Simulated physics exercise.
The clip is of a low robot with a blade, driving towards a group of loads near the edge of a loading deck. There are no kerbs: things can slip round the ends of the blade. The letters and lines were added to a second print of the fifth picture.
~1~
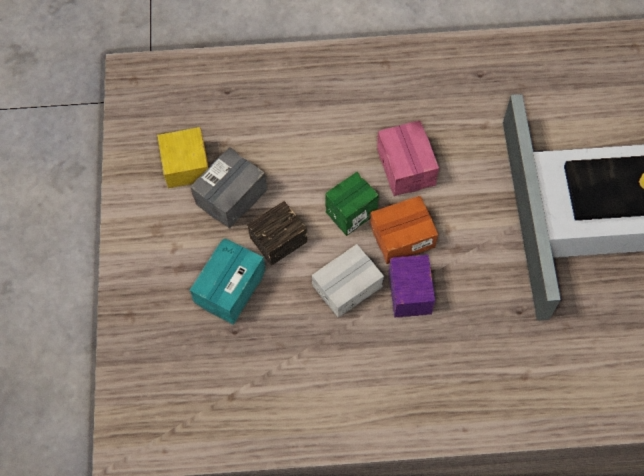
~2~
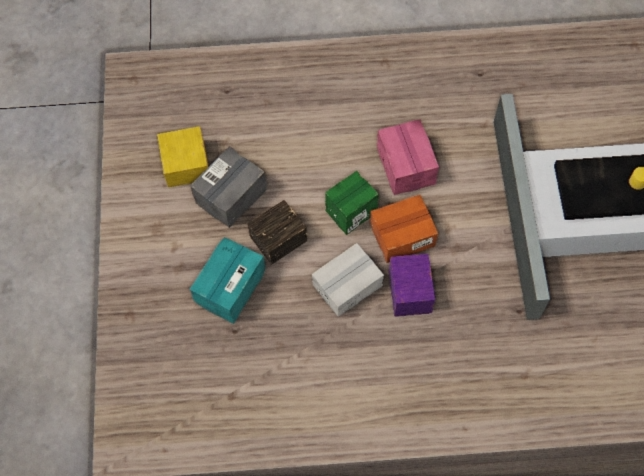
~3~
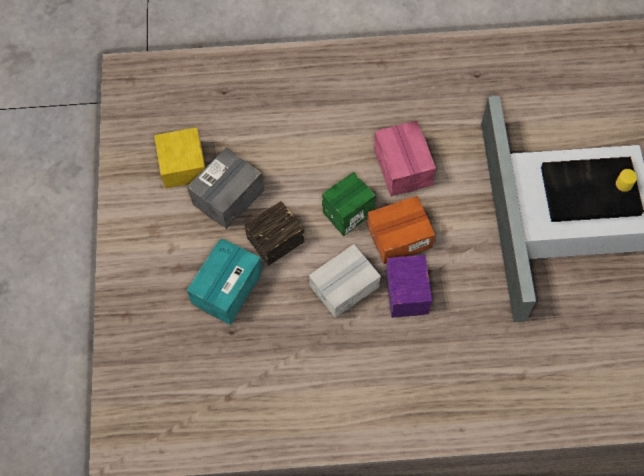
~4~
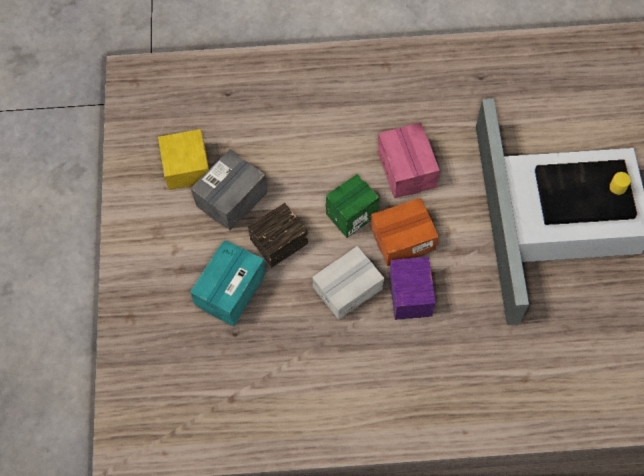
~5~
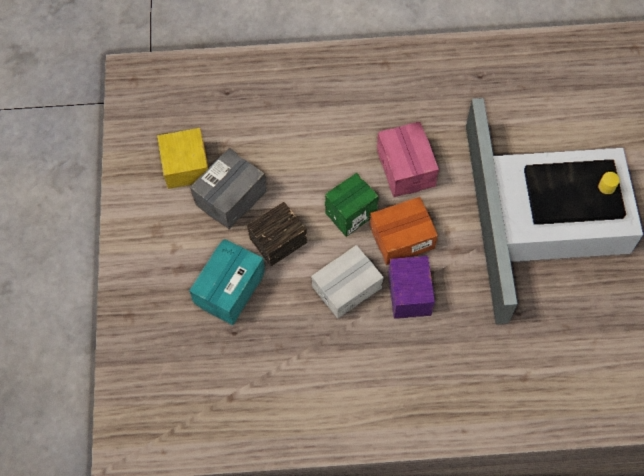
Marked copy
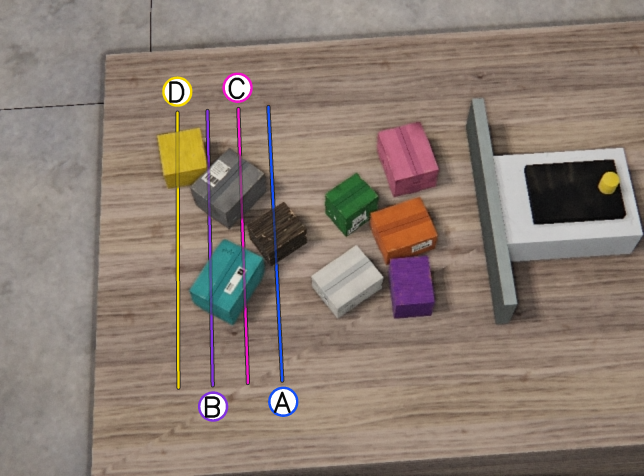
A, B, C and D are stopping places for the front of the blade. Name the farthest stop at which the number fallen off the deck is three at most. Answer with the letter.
No farther than D.
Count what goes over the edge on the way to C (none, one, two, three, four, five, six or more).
In all, none.
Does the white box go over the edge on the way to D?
No.
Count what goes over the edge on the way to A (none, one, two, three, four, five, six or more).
In all, none.
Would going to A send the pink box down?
By then, no.
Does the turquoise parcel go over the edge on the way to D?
By then, yes.
On the marked copy, A at (275, 235); B at (210, 239); C at (243, 237); D at (178, 241).
With D. Early on, robot (453, 199); purple crate (359, 291); pink box (342, 163).
Further on, robot (337, 206); turquoise parcel (149, 295); yellow crate (153, 141).
At the end, robot (251, 212); turquoise parcel over the edge; grey box over the edge; two fallen.
As for the rest, A is within the limit but short; B is within the limit but short; C is within the limit but short.
